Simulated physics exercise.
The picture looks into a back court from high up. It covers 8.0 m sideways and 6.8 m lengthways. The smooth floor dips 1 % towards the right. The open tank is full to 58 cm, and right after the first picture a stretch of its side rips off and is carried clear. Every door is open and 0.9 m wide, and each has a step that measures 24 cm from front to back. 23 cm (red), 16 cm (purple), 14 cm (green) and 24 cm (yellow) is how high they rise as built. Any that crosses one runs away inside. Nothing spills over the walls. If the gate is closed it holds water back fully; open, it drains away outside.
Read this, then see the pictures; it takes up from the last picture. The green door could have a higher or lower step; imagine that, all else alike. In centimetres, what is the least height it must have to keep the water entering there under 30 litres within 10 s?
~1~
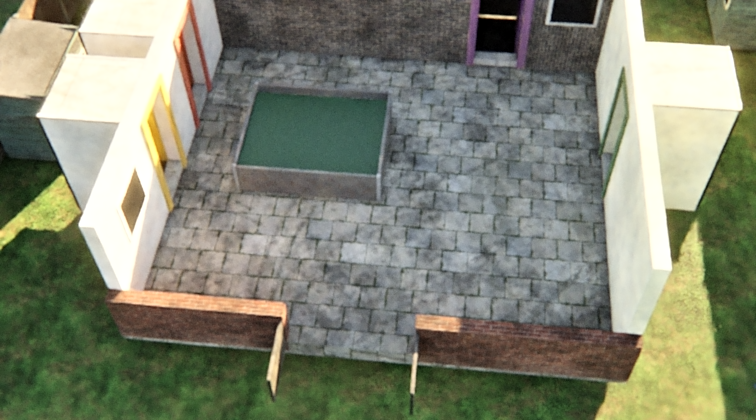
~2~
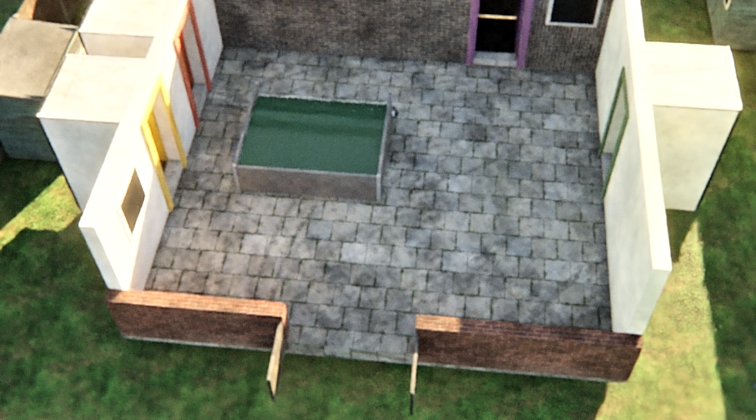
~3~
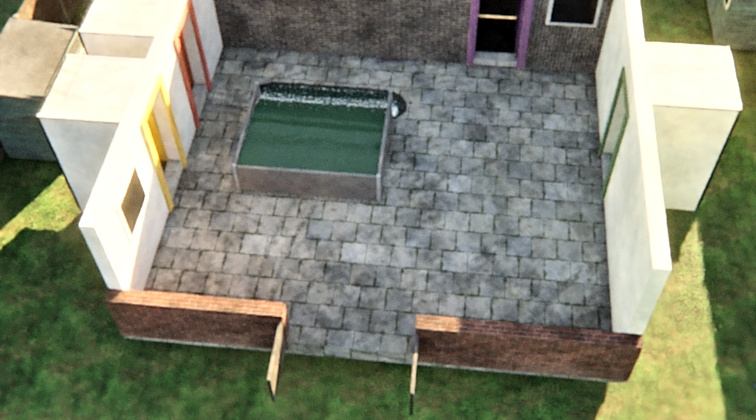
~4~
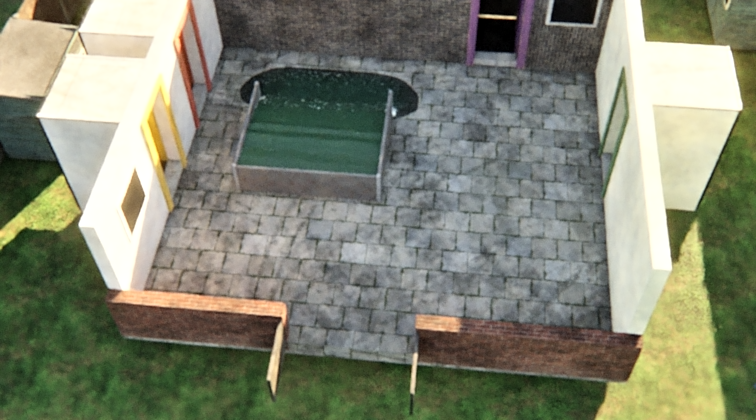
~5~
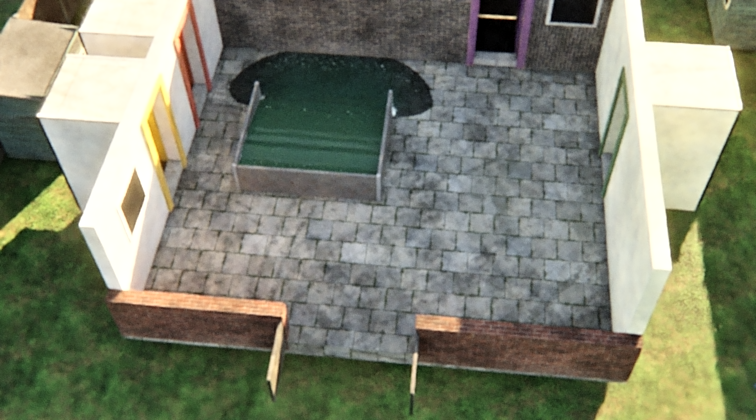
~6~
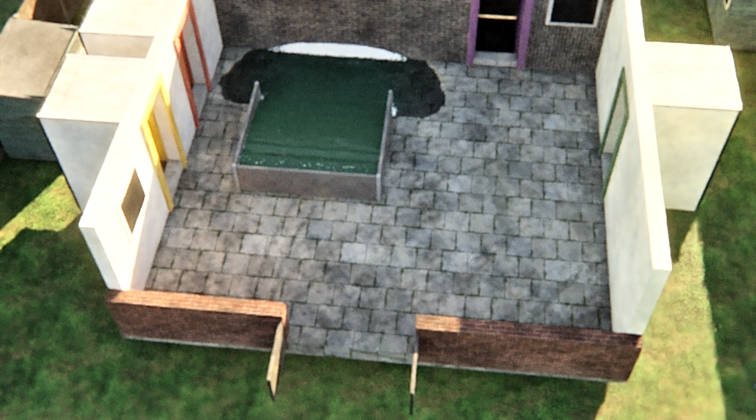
7.5 cm.
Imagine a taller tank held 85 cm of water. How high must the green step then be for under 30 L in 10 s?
You'd need a step of close to 12.5 cm.
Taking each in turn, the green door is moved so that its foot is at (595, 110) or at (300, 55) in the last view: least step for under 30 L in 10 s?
First place around 18 cm, second around 31 cm.
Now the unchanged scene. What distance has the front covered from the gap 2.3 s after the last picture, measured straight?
Near 5.6 metres, give or take.
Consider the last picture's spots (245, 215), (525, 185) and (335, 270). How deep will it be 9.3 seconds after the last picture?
Respectively 1 cm, 5 cm and 3 cm.
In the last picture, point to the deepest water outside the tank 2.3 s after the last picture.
(230, 51).
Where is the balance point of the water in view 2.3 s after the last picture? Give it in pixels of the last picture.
My guess is close to (345, 101).
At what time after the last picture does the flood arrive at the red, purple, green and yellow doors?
Arrival: Red 1.5 s, purple 0.8 s, green 2.6 s, yellow 2.2 s.
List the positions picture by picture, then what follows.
The open tank at (315, 131) is whole and still, 58 cm deep; the green door at (613, 139) is dry, in the first picture.
Water pours out on the far side and has run 0.2 m, to a hidden place; about 8 cm deep outside, 58 cm at the back, in the second picture.
The gap is on the far side, the front 0.7 m out at a hidden place; the back of the open tank holds 58 cm, in the third picture.
The gap is on the far side, the front 1.1 m out at (281, 70); the back of the open tank holds 58 cm, in the fourth picture.
The front is at (291, 53), 1.7 m from the gap on the far side; 5.5 m2 of floor is wet, 56 cm left at the back, in the fifth picture.
The front is at (417, 60), 1.8 m from the gap on the far side; 6.3 m2 of floor is wet, 49 cm left at the back; the green door at (613, 139), 5.6 m from the gap, is still 3.9 m from the nearest water, in the sixth picture.
Then, 0.7 s after the last picture water covers 15 % of the floor, deepest (44 cm) near (338, 58); it has not reached the green door.
Then, 2.3 s after the last picture water covers 35 % of the floor, deepest (34 cm) near (230, 51); it has not reached the green door.
Then, 9.3 s after the last picture water covers 90 % of the floor, deepest (13 cm) near (575, 291); 8 cm at the green door, 1 litre in over its 14 cm step.
At the green door as built, the water peaked near 14 cm, 3.3 s after the last picture.
With a step of 6.5 cm, 45 litres would have come in within the 10 s; with 9 cm, 18 litres. So under 30 litres takes about 7.5 cm.
